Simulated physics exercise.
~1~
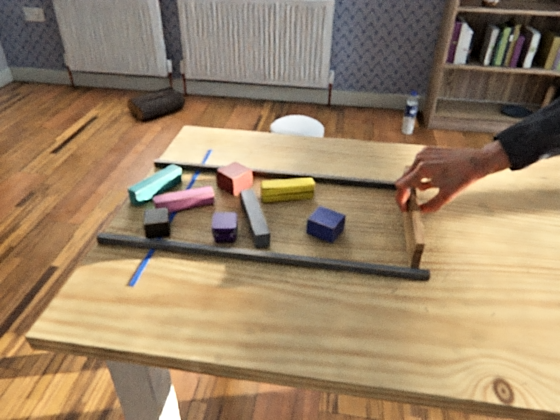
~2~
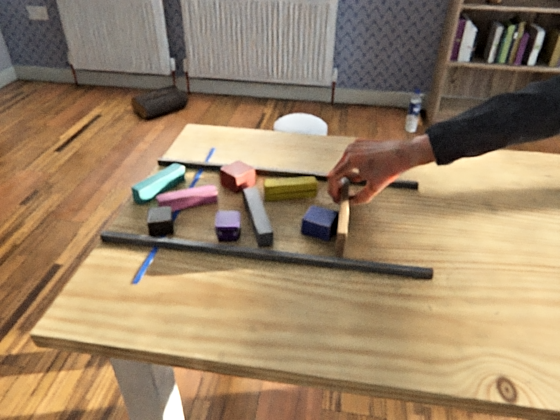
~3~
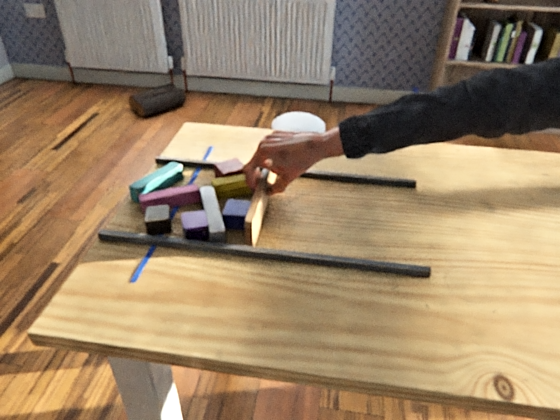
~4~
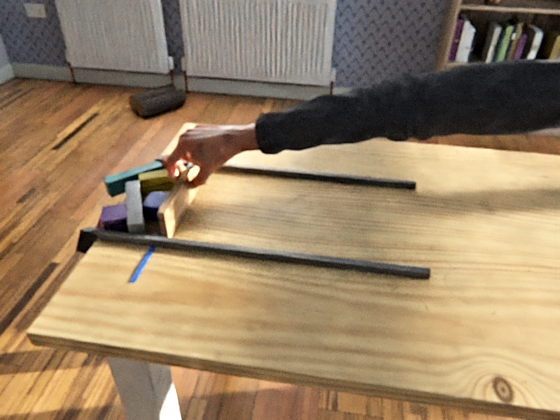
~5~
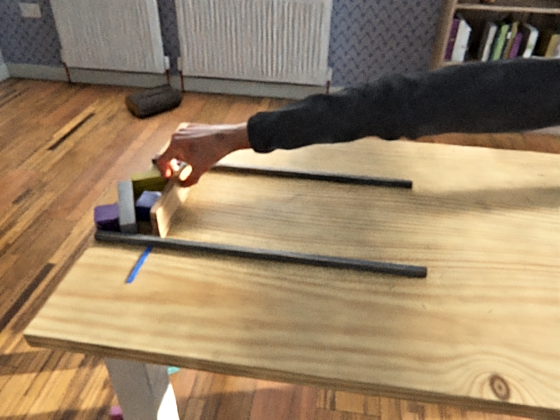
A hand slides a board left, pushing colourful blocks together until several fall off the table.
